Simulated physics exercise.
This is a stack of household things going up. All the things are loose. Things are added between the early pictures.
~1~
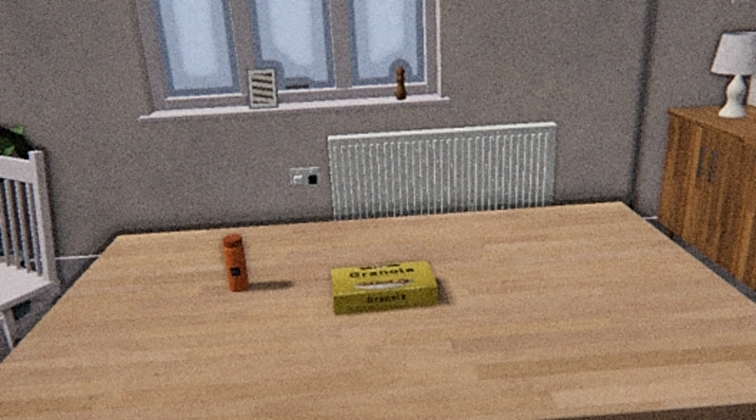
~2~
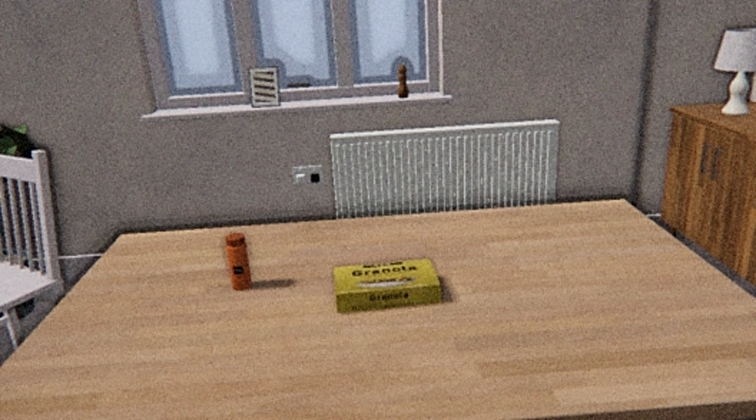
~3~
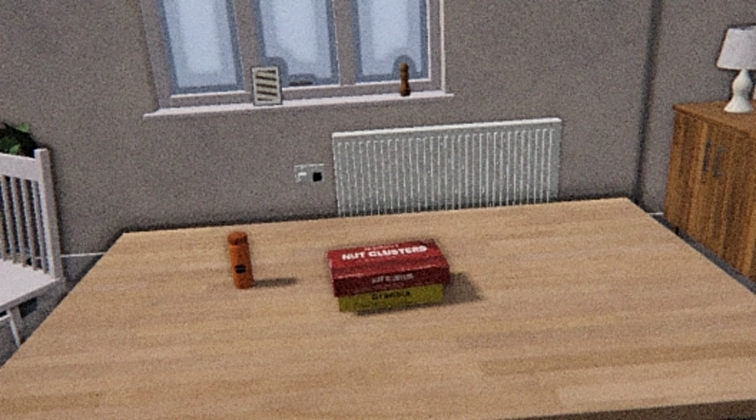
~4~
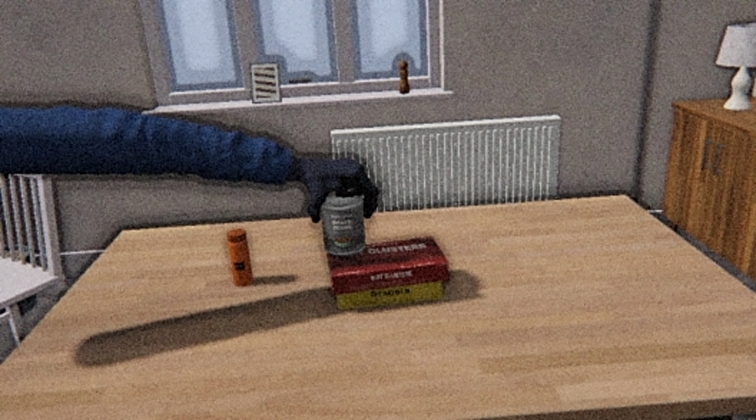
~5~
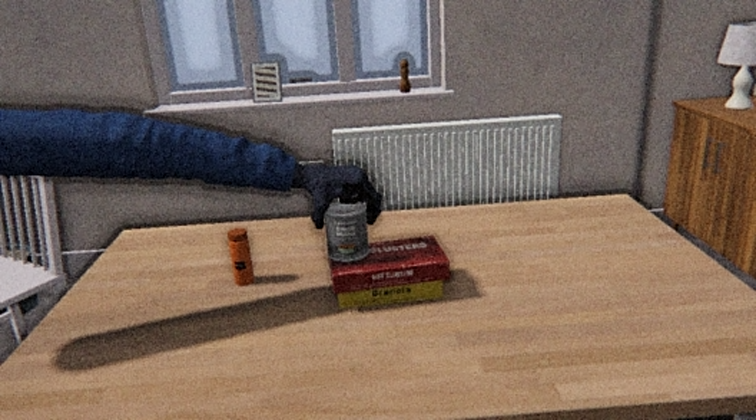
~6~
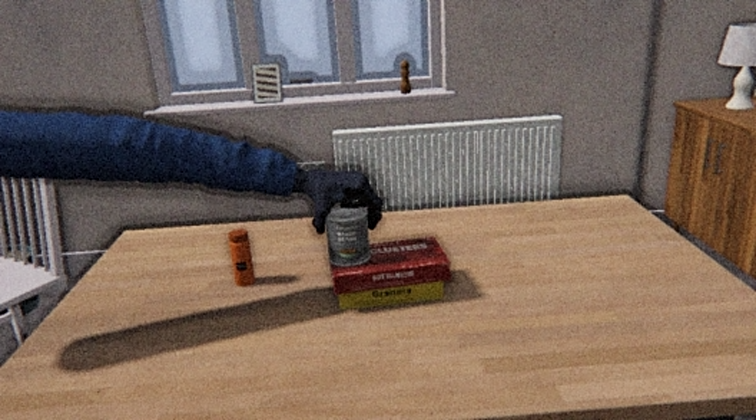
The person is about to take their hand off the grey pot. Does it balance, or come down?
Outcome: The pile keeps its balance.
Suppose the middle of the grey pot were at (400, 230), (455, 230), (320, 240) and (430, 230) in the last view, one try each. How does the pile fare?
First try: It holds; second try: It comes apart; third try: It gives way; fourth try: It stays up.
Then, 0.40 s after the last picture, nothing has stirred.
Then, 1.20 s after the last picture, grey pot resting near (347, 236).
At rest, all 4 in place. Seen from the same camera at the end, grey pot near (347, 236). The pile stays up.
